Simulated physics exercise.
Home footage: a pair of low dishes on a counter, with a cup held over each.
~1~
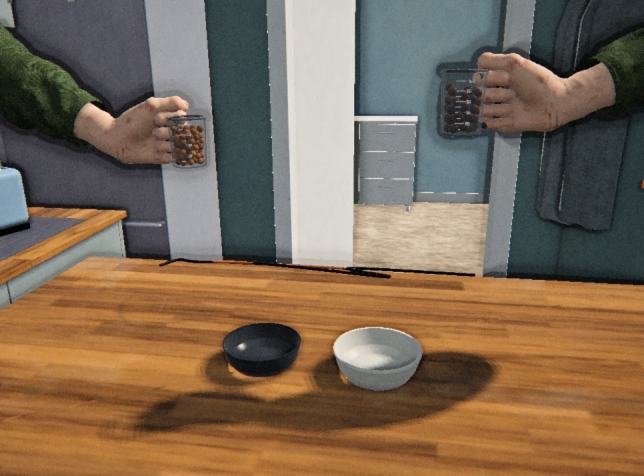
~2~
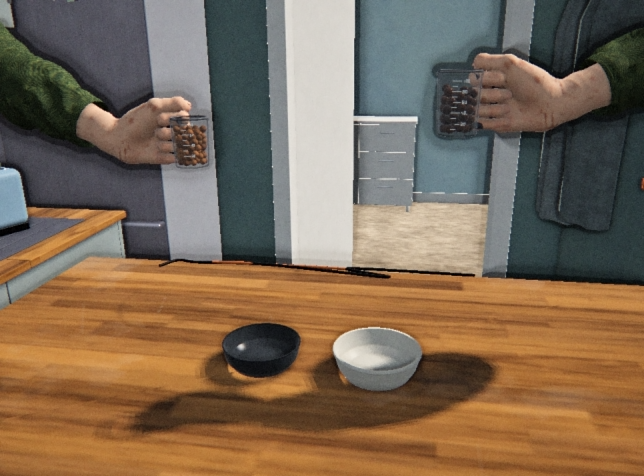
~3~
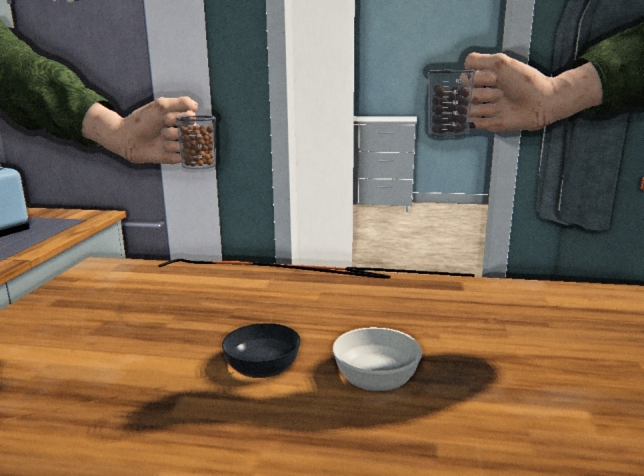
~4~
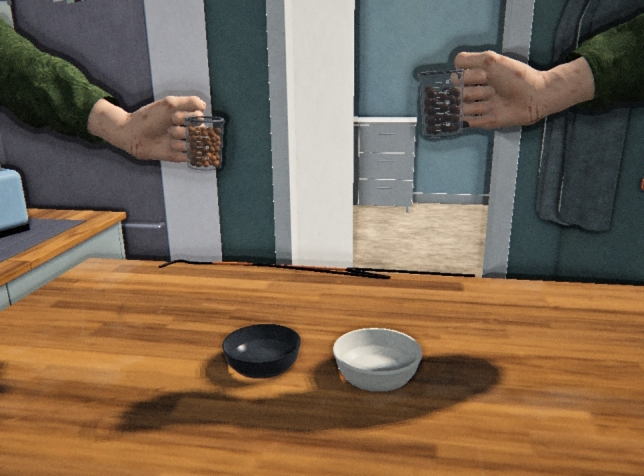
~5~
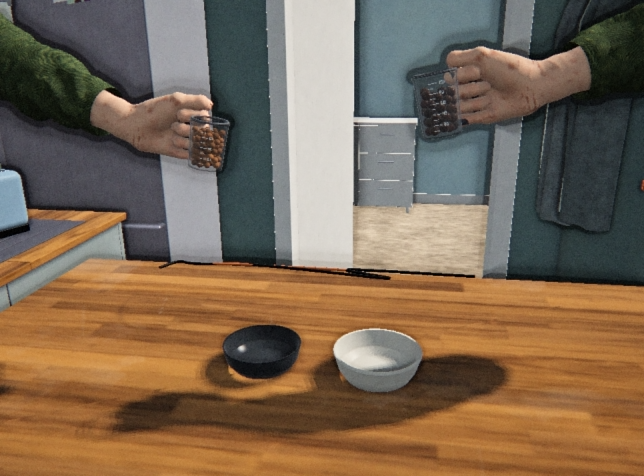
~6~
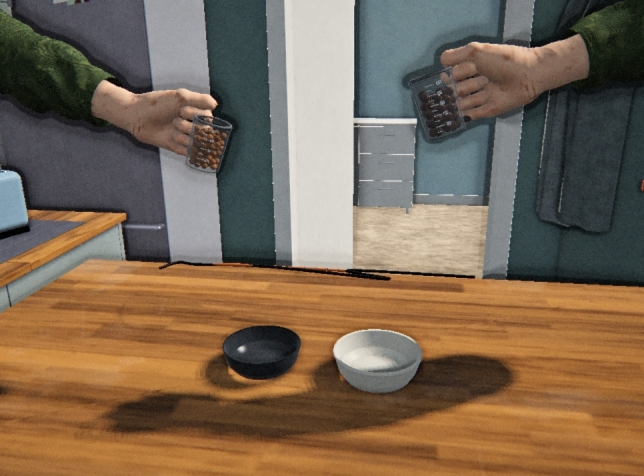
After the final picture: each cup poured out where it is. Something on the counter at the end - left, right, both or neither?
Left dish: Something there; right dish: Something there.
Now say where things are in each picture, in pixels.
In the first frame, left dish (251, 364), empty; left cup (188, 141), holding cereal balls, high above its dish; right dish (374, 374), empty; right cup (462, 103), holding chocolate balls, high above its dish.
In the second frame, left cup (191, 142), upright; right cup (458, 103), upright.
In the third frame, left cup (197, 142), upright; right cup (450, 103), upright.
In the fourth frame, left cup (204, 143), tipped 5°; right cup (442, 104), tipped 5°.
In the fifth frame, left cup (208, 144), tipped 11°; right cup (438, 104), tipped 11°.
In the sixth frame, left dish (251, 366); left cup (208, 144), tipped 19°; right dish (374, 376); right cup (438, 105), tipped 19°.
Then, 0.24 s later than the last frame, left, every one still in the cup; right, every one still in the cup.
Then, 0.56 s later than the last frame, left, every one still in the cup; right, every one still in the cup.
Then, 0.89 s later than the last frame, left, the larger part still in the cup, just a few in the dish, roughly a quarter in the air; right, roughly two thirds still in the cup, just a few in the dish, roughly a quarter in the air.
When it is over, left, the larger part in the dish, about a tenth outside the dish; right, roughly half in the dish, roughly half outside the dish.
